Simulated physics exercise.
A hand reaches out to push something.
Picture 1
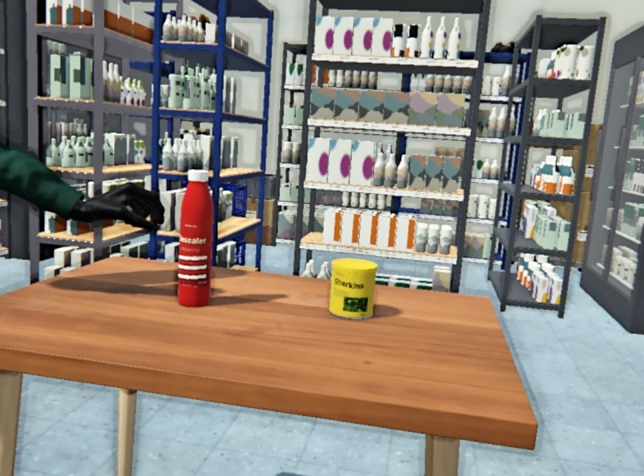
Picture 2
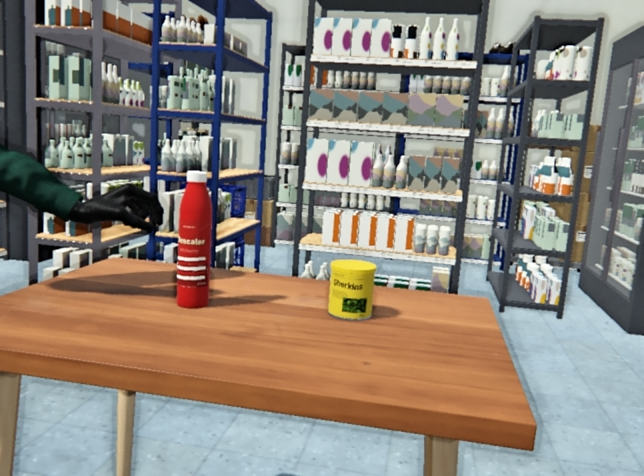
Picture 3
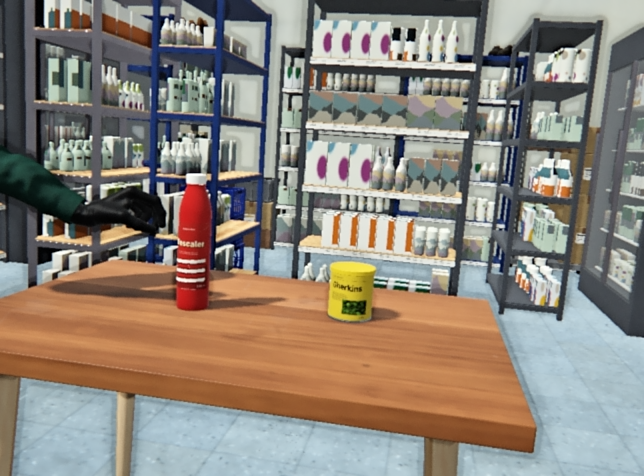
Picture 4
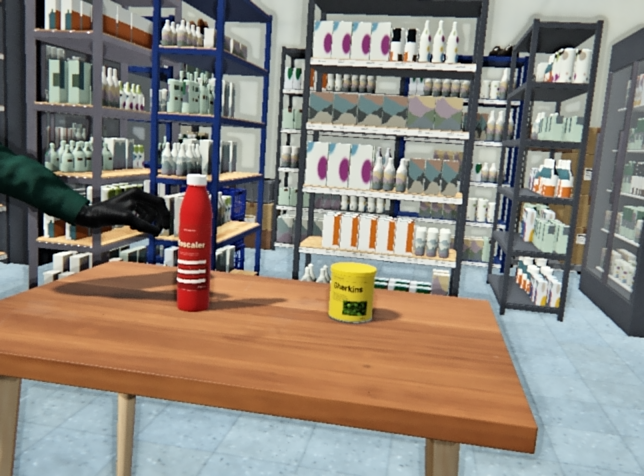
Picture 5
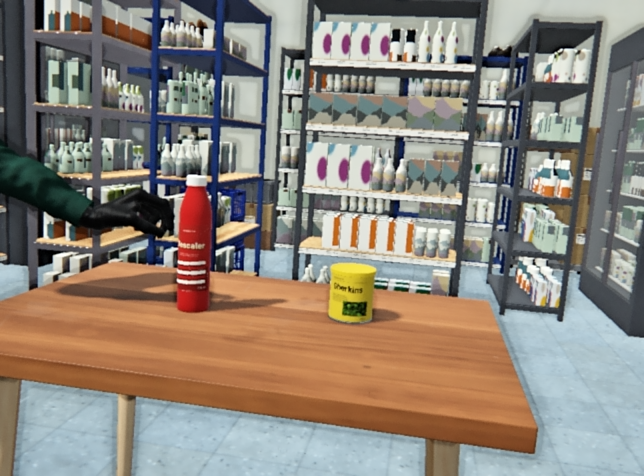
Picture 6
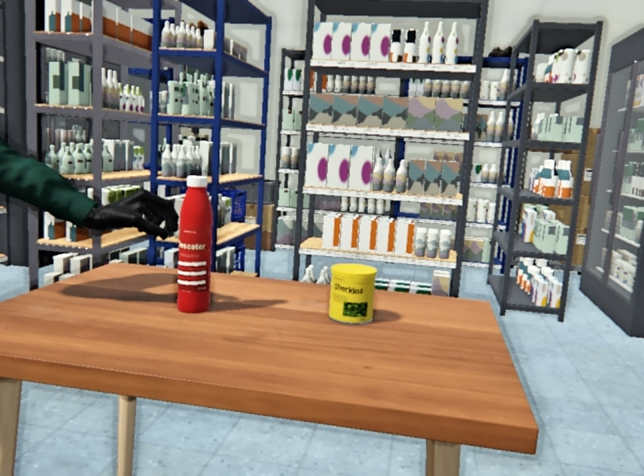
A black-gloved hand edges slightly right toward a red bottle beside a still yellow can.
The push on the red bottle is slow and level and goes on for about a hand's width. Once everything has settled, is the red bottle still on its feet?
No.
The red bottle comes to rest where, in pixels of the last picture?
In the last picture, near pixel (275, 309).
Then, 0.60 s later than the last frame, red bottle tilted by 15° near (212, 244).
Then, 1.00 s later than the last frame, red bottle tilted by 64° near (262, 274).
Then, 1.10 s later than the last frame, red bottle on its side near (278, 302).
Then, 1.70 s later than the last frame, red bottle on its side near (277, 308).
When it is over, lying over on the table, red bottle. End places, in pixels of the last picture, red bottle near (274, 309).
